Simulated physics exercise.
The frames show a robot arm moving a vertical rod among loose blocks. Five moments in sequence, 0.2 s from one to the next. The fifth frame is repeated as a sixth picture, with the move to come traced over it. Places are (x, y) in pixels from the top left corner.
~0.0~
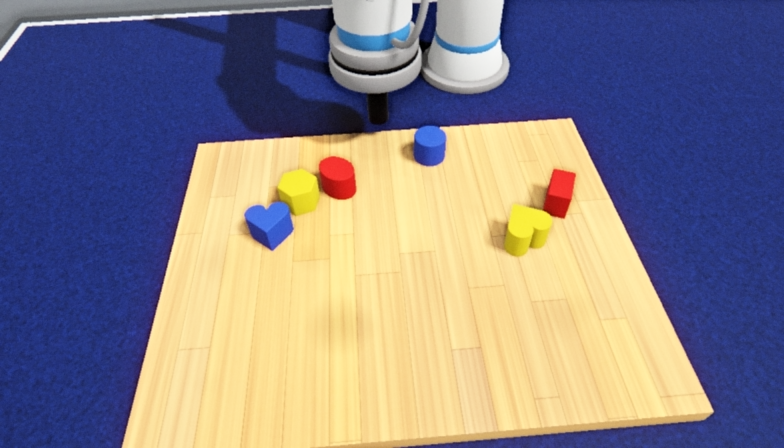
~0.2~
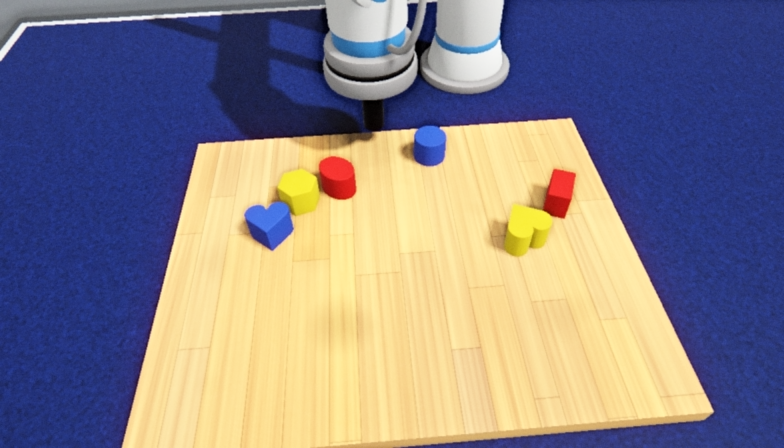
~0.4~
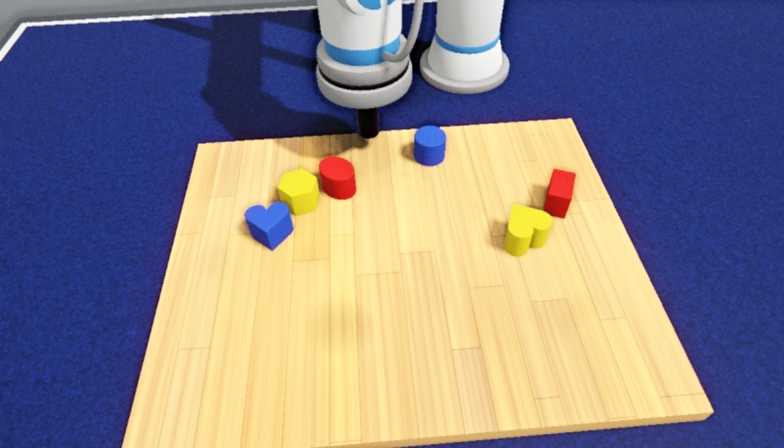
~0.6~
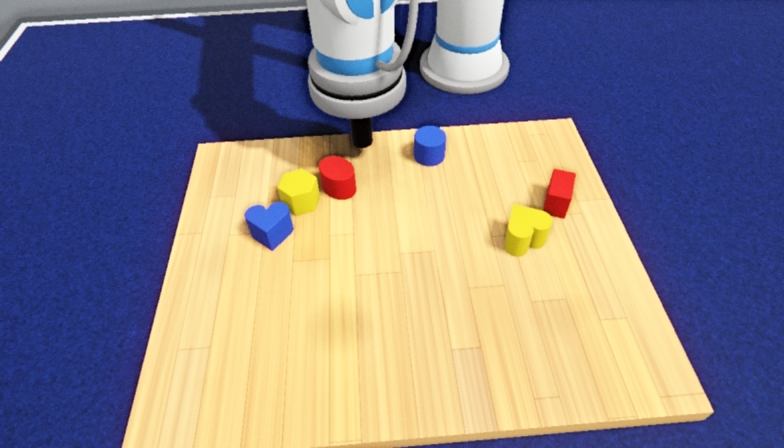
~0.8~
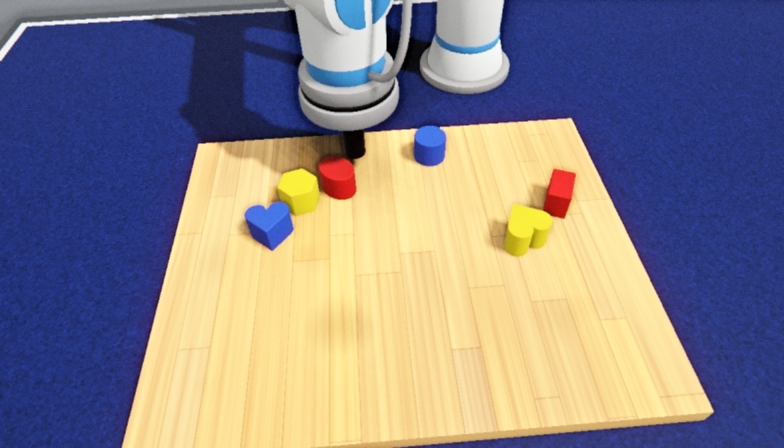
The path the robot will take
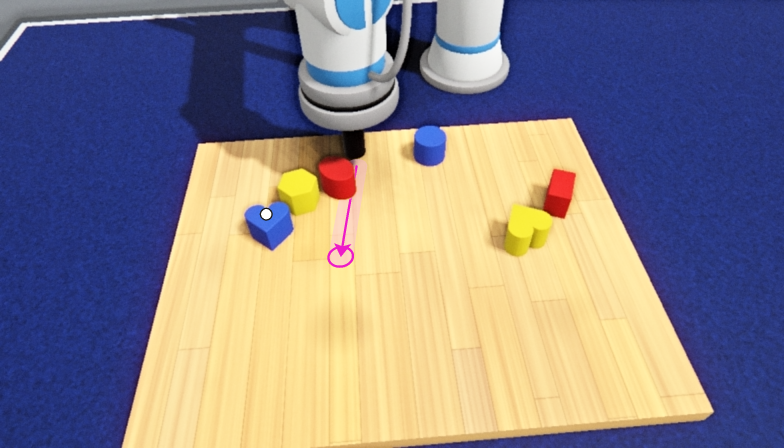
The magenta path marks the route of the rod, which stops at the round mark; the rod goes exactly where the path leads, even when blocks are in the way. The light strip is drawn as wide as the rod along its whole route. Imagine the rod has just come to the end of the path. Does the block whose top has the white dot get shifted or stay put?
Right where it was.
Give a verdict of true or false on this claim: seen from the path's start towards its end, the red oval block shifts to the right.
True
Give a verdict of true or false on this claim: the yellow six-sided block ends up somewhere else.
True - the claim holds.
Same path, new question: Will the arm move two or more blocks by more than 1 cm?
I believe so.
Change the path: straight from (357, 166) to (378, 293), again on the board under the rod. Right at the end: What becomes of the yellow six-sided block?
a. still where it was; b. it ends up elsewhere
I'll go with a - still where it was.
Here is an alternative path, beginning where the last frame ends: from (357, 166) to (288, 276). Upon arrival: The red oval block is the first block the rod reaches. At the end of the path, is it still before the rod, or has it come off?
I think it holds its spot in front.
The drawn path runs in a line from (357, 166) to (341, 257); the dot is on the blue heart block.
On the path given first. One third of the way, rod (350, 180); yellow six-sided block (288, 185), turned 20° clockwise; red oval block (325, 185), turned 30° clockwise.
Two thirds of the way, rod (344, 210); yellow six-sided block (285, 186), turned 25° clockwise; red oval block (315, 198), turned 75° clockwise.
At the end, rod (339, 244); blue heart block not moved; yellow six-sided block (285, 186), turned 25° clockwise; red oval block (315, 198), turned 75° clockwise.
